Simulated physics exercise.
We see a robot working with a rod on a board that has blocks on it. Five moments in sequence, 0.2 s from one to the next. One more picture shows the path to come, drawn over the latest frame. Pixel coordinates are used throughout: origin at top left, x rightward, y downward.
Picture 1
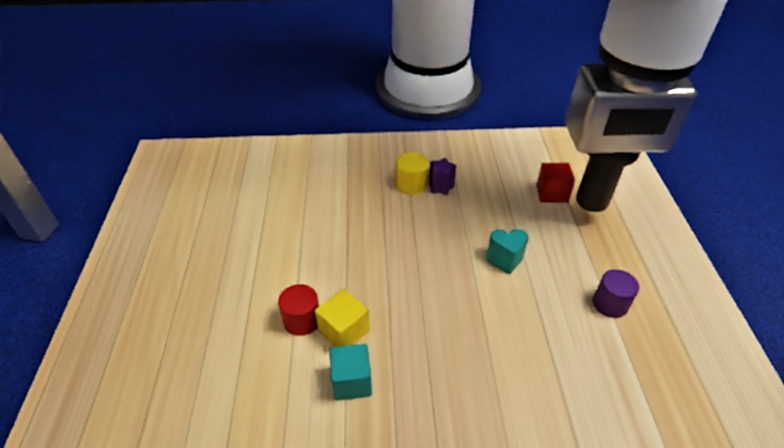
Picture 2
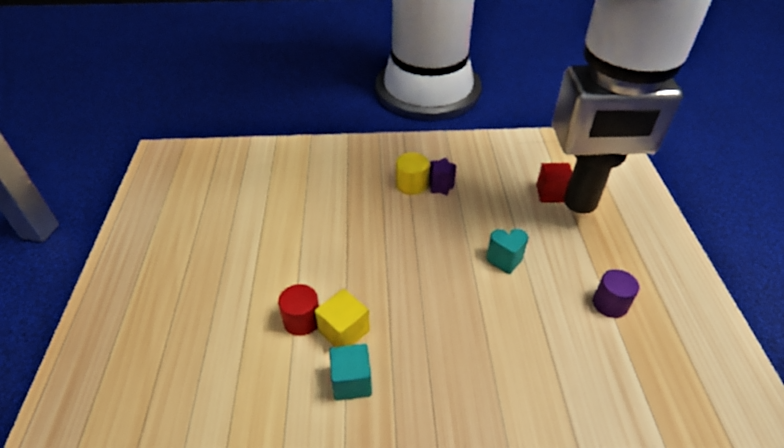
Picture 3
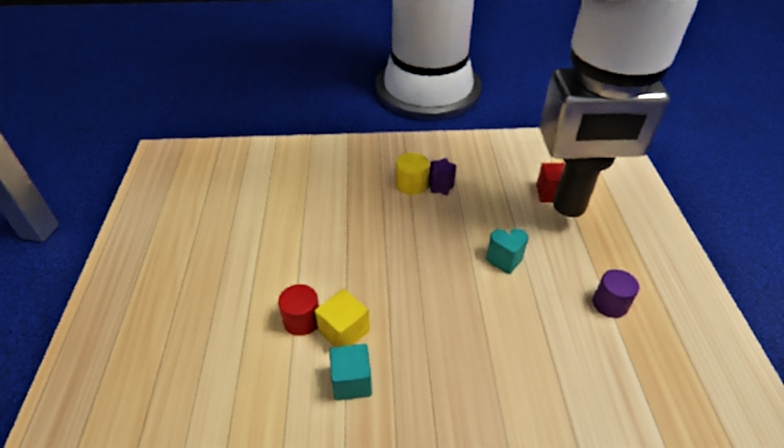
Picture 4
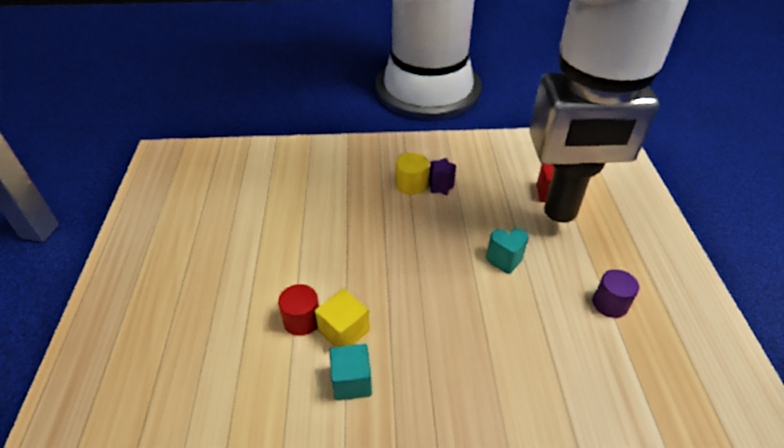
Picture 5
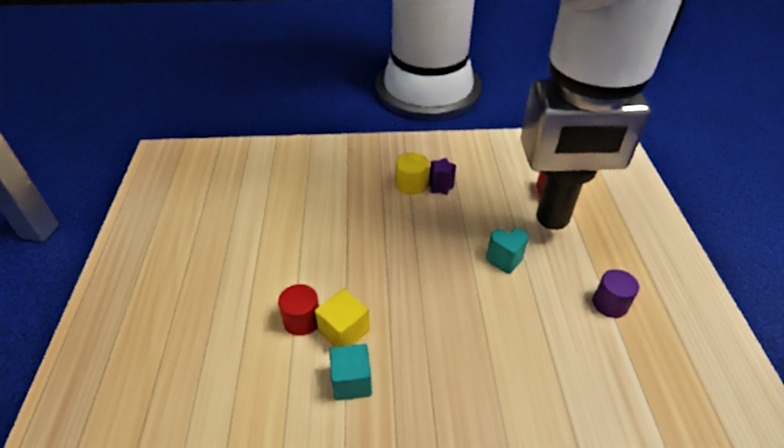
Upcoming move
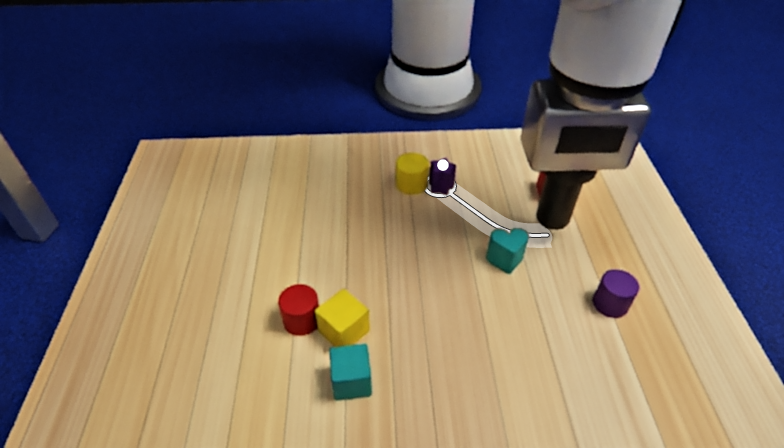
The video shows a robot arm with a dark rod over a wooden board of colored blocks, moving gradually left and slightly toward the viewer, passing in front of the red cube while the blocks stay still.
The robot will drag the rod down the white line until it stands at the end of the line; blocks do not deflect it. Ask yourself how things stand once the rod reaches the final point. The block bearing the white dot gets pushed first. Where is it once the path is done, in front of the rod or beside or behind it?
In the end it is ahead.
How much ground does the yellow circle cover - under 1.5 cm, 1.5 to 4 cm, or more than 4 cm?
It goes a little way, 1.5 to 4 cm.
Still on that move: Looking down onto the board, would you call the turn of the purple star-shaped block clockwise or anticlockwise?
Clockwise from above.
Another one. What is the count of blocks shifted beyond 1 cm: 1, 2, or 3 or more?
Moved: Exactly two.
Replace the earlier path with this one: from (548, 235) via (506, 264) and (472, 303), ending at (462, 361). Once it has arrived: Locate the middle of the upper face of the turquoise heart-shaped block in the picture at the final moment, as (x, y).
It should be at (444, 269) by then.
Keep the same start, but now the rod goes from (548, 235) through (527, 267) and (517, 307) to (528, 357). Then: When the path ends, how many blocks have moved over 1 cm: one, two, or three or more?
Total moved: One.
The drawn path runs from (548, 235) via (503, 229) and (469, 207), ending at (439, 185); the dot is on the purple star-shaped block.
The first path, step by step. One third of the way, rod (505, 213); nothing pushed yet.
Two thirds of the way, rod (470, 191); nothing pushed yet.
At the end, rod (441, 170); yellow circle (399, 155); purple star-shaped block (427, 150), turned 30° clockwise; turquoise heart-shaped block not moved.
